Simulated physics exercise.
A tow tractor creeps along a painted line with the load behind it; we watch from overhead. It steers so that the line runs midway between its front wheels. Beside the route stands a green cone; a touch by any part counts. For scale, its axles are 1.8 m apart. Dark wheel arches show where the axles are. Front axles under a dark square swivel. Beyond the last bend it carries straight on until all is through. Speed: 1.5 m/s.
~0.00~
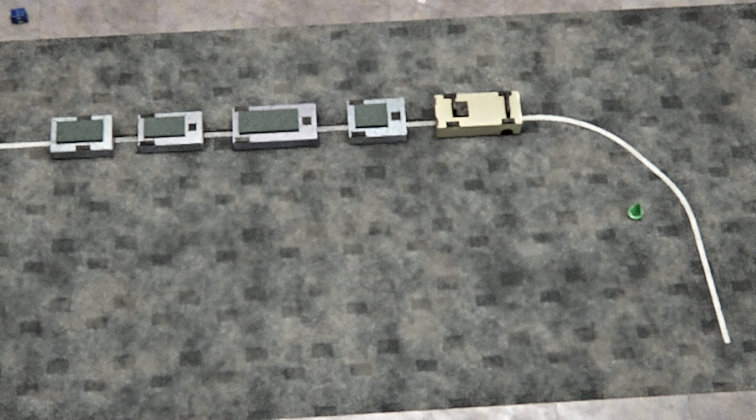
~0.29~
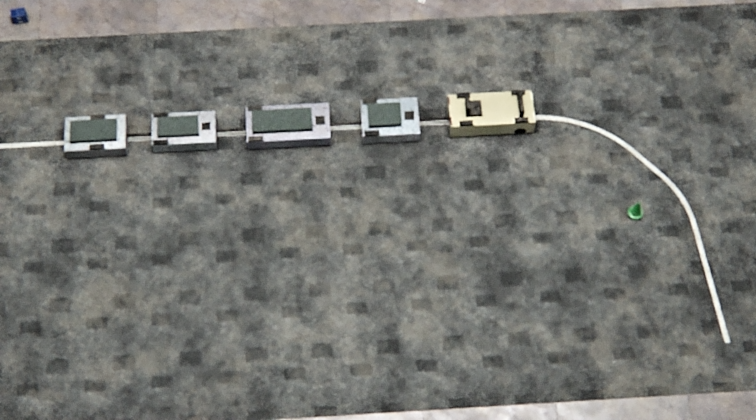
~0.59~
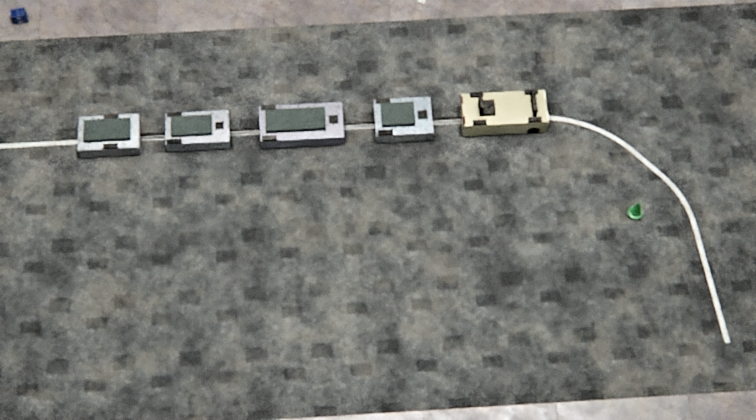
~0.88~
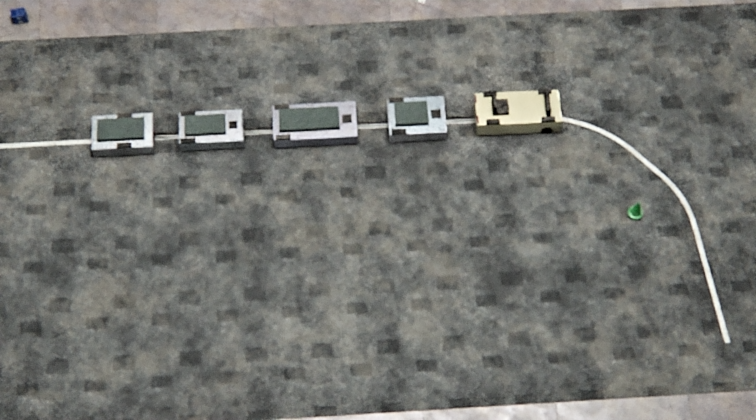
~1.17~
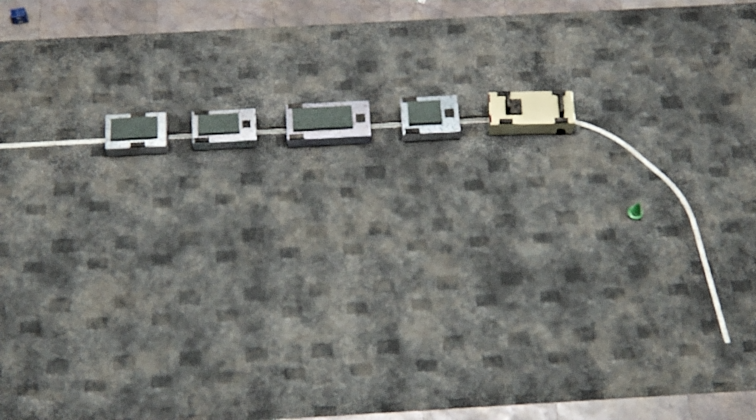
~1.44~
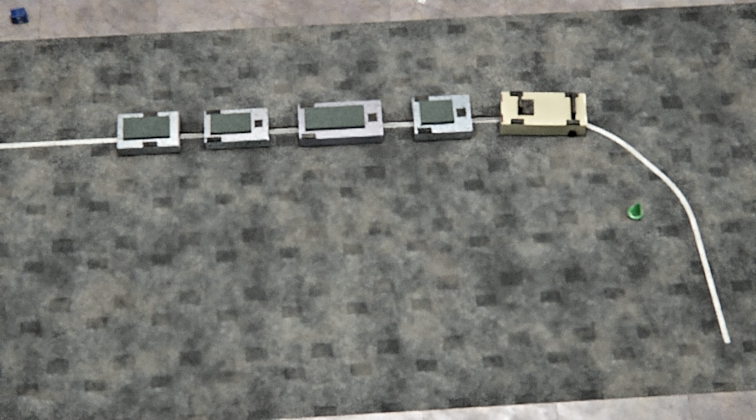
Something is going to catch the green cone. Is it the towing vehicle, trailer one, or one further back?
It is one further back.
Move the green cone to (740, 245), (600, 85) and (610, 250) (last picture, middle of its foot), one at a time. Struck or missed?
First clear, second clear, third clear.
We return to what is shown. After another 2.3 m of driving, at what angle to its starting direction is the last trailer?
Some 0°.
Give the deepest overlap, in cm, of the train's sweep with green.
About: Green 65.
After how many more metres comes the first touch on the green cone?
After some 11.0 m.
After 6.9 s, the last axle is at (382, 117) of the last picture, 5 cm off the line.
After 8.9 s, the last axle is at (461, 118) of the last picture, 20 cm off the line; the second trailer has hit green.
After 17.9 s, the last axle is at (738, 379) of the last picture, 20 cm off the line; 1 of 1 struck in all.
